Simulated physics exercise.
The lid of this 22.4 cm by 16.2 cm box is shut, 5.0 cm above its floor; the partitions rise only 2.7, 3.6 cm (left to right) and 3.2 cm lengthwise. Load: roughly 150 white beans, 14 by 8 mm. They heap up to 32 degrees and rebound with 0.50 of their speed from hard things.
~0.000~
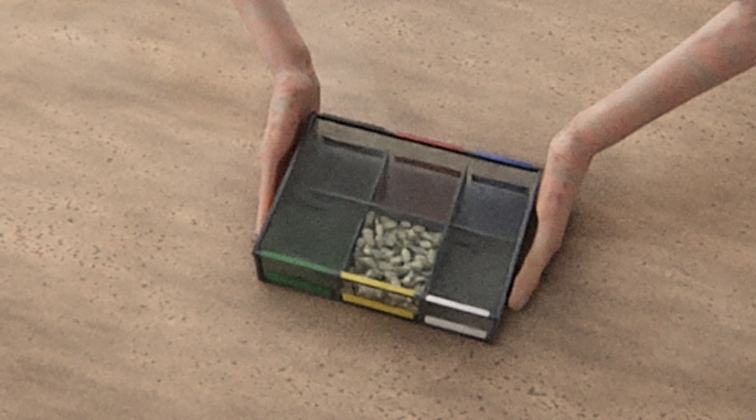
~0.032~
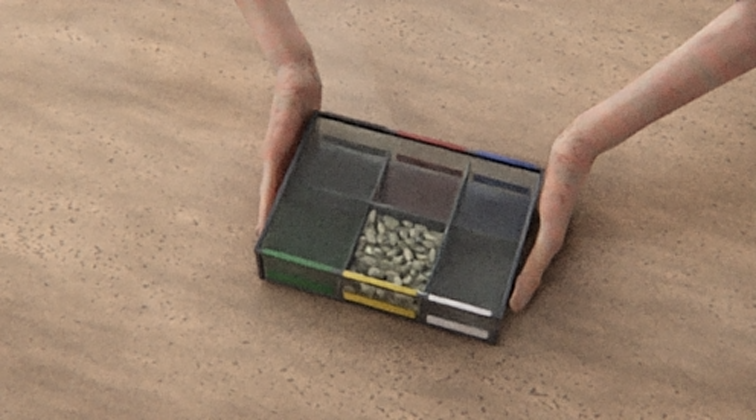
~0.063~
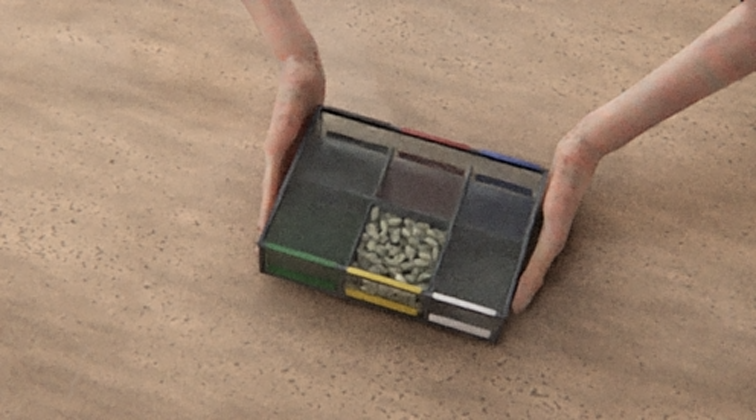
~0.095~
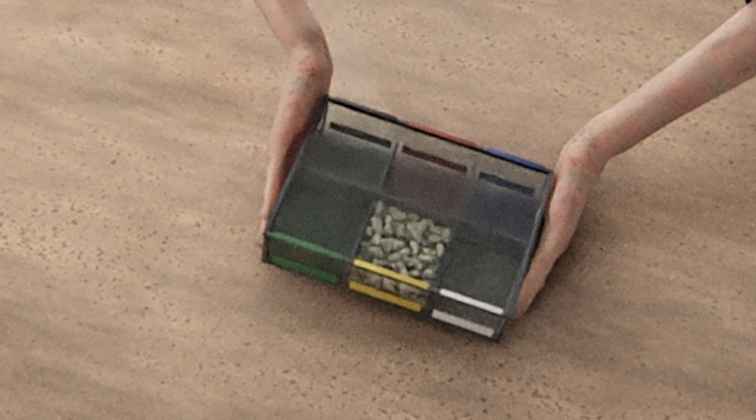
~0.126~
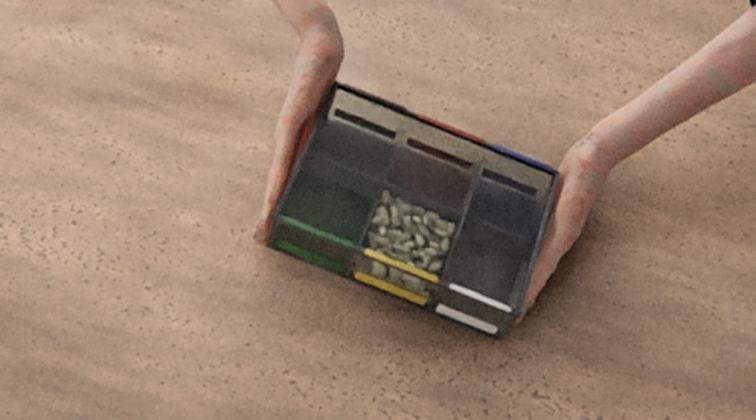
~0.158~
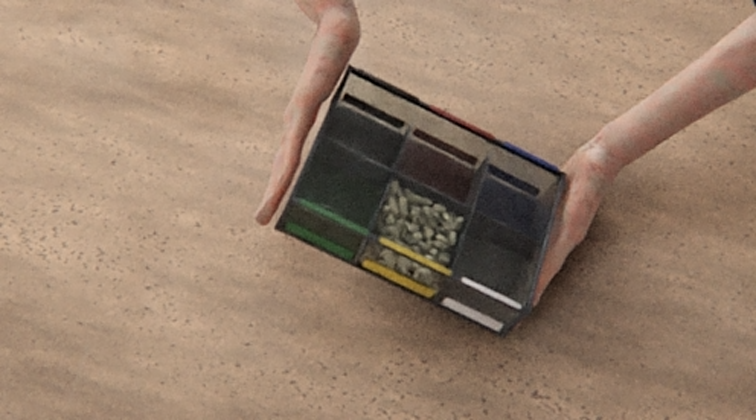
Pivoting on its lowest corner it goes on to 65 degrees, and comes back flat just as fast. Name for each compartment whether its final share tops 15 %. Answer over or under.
Red: Under, blue: Under, green: Under, yellow: Over, white: Under, black: Under.
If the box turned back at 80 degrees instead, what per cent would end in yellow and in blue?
Then: Yellow 85; blue 5.
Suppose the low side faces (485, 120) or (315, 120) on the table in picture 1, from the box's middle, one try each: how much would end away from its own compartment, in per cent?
Some 30 and 40 per cent.
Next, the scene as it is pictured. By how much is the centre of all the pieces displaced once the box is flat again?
About 2.0 cm.
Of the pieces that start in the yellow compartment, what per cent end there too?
Roughly 90 per cent.
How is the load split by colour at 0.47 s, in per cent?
Red 0, blue 0, green 0, yellow 95, white 0, black 0.
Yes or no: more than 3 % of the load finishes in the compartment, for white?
White yes.
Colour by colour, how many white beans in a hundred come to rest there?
Red 0, blue 5, green 0, yellow 90, white 5, black 0.
After 0.47 s, tilt 63 degrees; yellow 95 %.
Then, at 0.68 s, tilt 25 degrees; blue 5 %, yellow 90 %, white 5 %.
Then, at 1.01 s, tilt 0 degrees; blue 5 %, yellow 90 %, white 5 %.
At rest (1.3 s), red 0 %, blue 5 %, green 0 %, yellow 90 %, white 5 %, black 0 %.
